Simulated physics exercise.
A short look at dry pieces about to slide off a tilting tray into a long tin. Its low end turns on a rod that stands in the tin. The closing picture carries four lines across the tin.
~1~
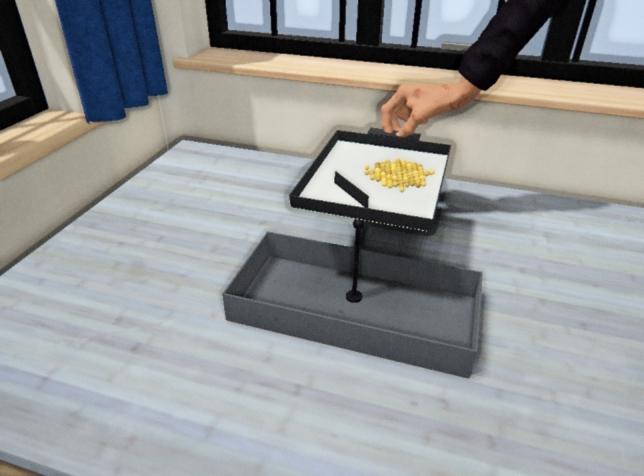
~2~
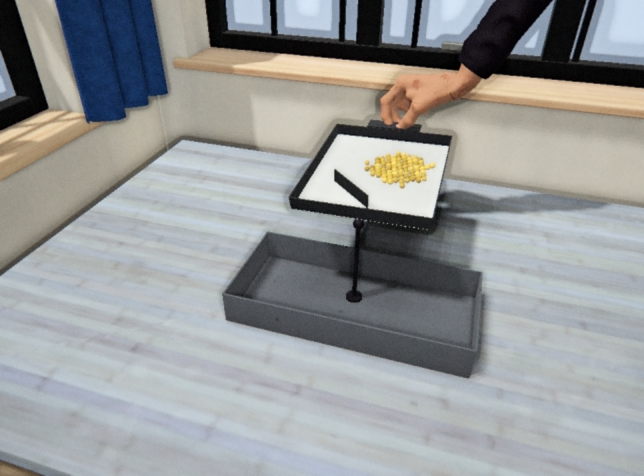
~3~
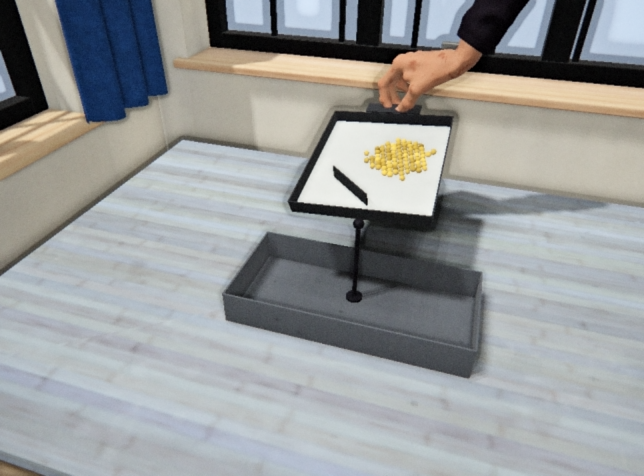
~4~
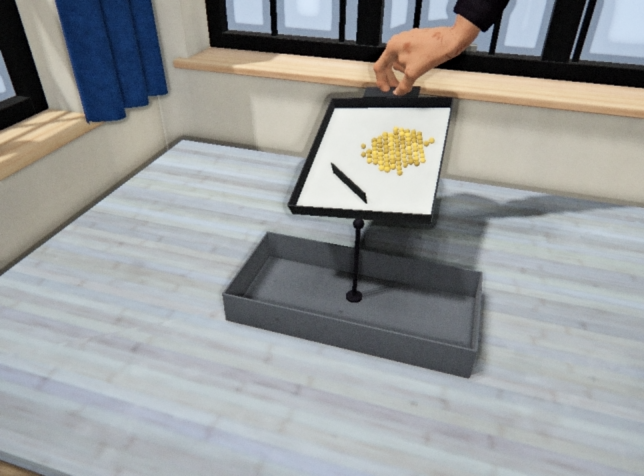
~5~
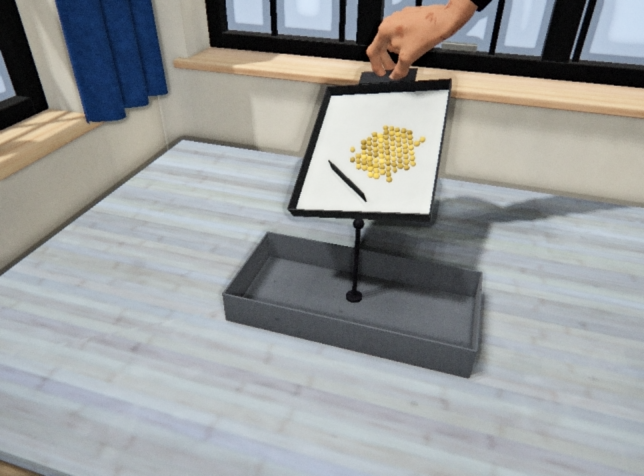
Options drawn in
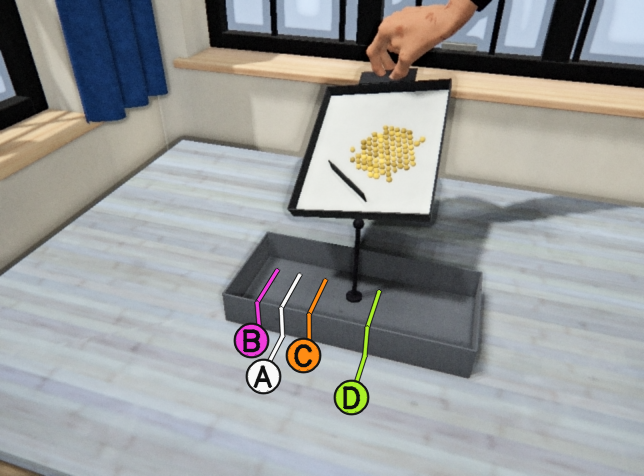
In a room corner with black-framed windows and a blue curtain at left, a pale wood-plank tabletop is seen from above at an angle by a still camera. A dark-rimmed white tray holding yellow puffed pieces and a short black fin sits on a thin black rod above a long grey tin. A dark-sleeved hand steadily raises the tray's far edge, steepening its tilt, while the pieces stay clustered.
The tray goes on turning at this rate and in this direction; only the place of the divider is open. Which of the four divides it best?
Go for C.
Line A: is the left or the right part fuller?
The right side.
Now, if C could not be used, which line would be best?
The answer is A.
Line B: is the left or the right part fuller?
Right.
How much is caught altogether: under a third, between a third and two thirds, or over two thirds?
Over two thirds.
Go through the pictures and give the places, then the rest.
In the first frame, corners of the pouring end (291, 195) and (432, 218), level; middle of the load (400, 174), puffed corn balls.
In the second frame, corners of the pouring end (291, 197) and (432, 217), barely tipped; fin from (335, 169) to (368, 195).
In the third frame, corners of the pouring end (290, 201) and (431, 215), a little tipped; front corners of the tin (223, 294) and (476, 351).
In the fourth frame, corners of the pouring end (289, 204) and (430, 214), clearly tipped; far corners (333, 99) and (452, 98).
In the fifth frame, corners of the pouring end (289, 208) and (428, 213), clearly tipped; the left corner sinks clearly lower.
On the marked copy, line A crosses the front rim at (281, 307); line B crosses the front rim at (257, 301); line C crosses the front rim at (309, 313); line D crosses the front rim at (367, 326).
For line A, of what is caught, about a tenth on the left of the divider, the larger part on the right.
For line B, of what is caught, not one piece on the left of the divider, every piece on the right.
For line C, of what is caught, roughly half on the left of the divider, roughly half on the right.
For line D, of what is caught, every piece on the left of the divider, not one piece on the right.
